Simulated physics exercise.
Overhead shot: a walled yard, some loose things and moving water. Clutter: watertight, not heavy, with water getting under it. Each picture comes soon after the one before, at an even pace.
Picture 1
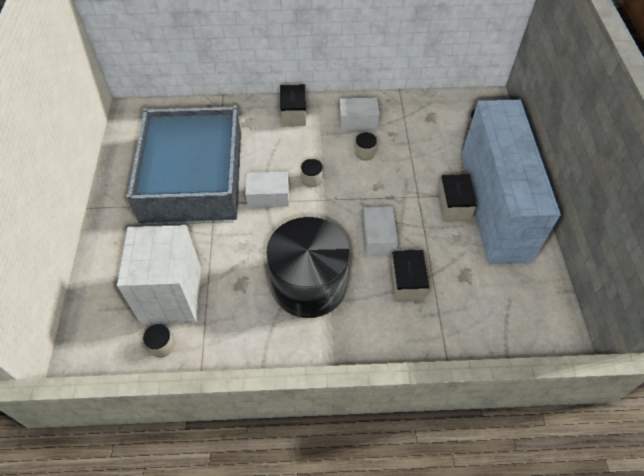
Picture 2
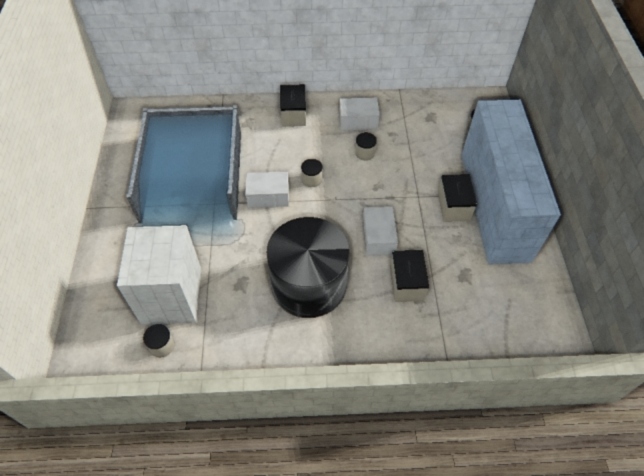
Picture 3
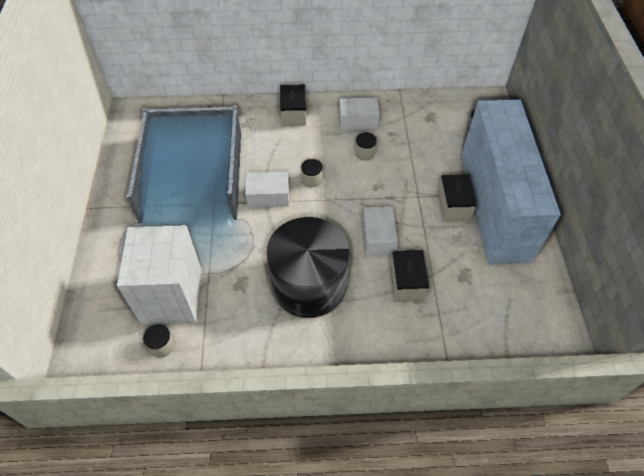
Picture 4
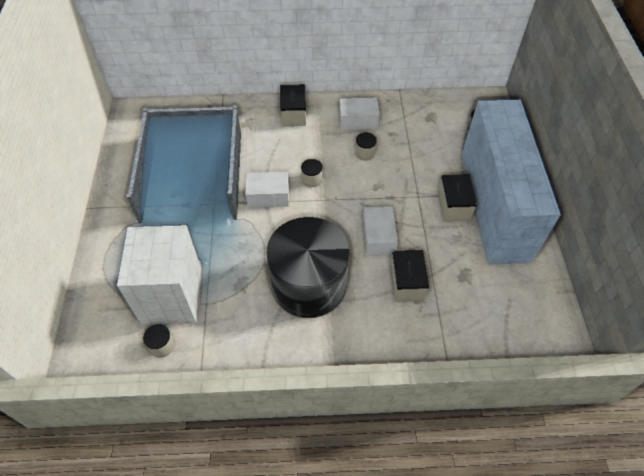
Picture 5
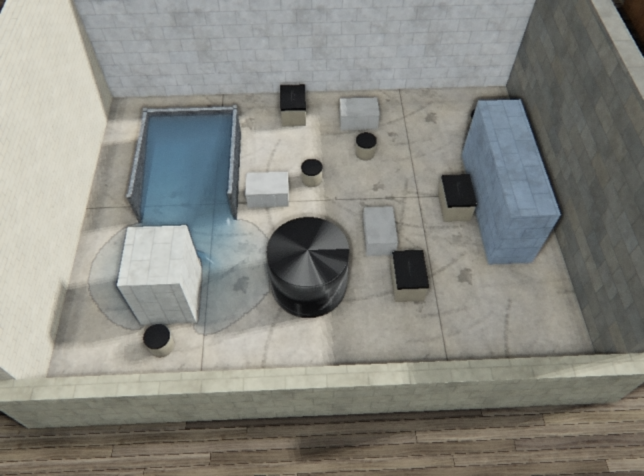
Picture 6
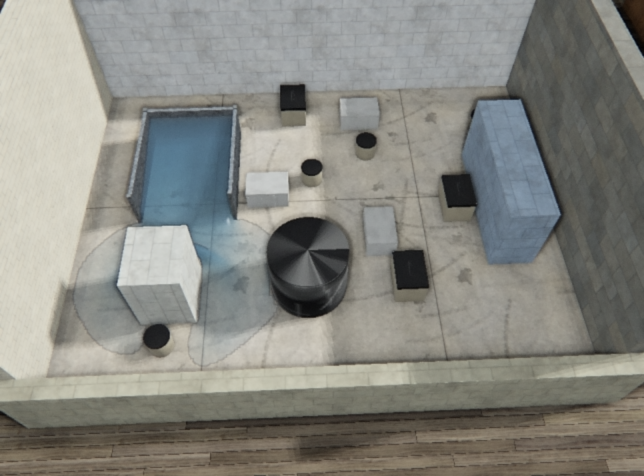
Walled stone yard seen from above, water pouring from a tank's open front and spreading around a white block, loose objects staying still.
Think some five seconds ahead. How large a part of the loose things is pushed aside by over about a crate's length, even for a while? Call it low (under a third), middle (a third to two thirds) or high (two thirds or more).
Low.
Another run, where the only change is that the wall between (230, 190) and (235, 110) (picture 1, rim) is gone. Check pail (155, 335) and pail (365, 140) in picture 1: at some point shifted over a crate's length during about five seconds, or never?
Fell short, went past that.
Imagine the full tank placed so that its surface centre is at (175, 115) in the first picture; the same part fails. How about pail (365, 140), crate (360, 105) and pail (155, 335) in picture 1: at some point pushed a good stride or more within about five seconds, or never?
First never went far, then never went far, then displaced far.
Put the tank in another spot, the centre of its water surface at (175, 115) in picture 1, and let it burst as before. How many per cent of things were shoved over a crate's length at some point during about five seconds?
By my count it is some 10 %.
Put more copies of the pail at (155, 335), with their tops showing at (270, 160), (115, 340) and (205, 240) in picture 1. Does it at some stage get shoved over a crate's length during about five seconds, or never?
Here's the rundown: Never gets far, sent far off, and finally sent far off.
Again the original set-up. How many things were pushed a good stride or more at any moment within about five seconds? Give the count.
Tally: 1.
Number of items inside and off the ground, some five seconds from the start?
The total here is 0.
A moment on, 0 of 10 are well off their spots; 0 afloat.
Next, 0 of 10 are well off their spots; 0 afloat.
Later, 0 of 10 are well off their spots; 1 afloat.
In the end, 1 of 10 are well off their spots, and 1 have been at some point; 0 afloat.
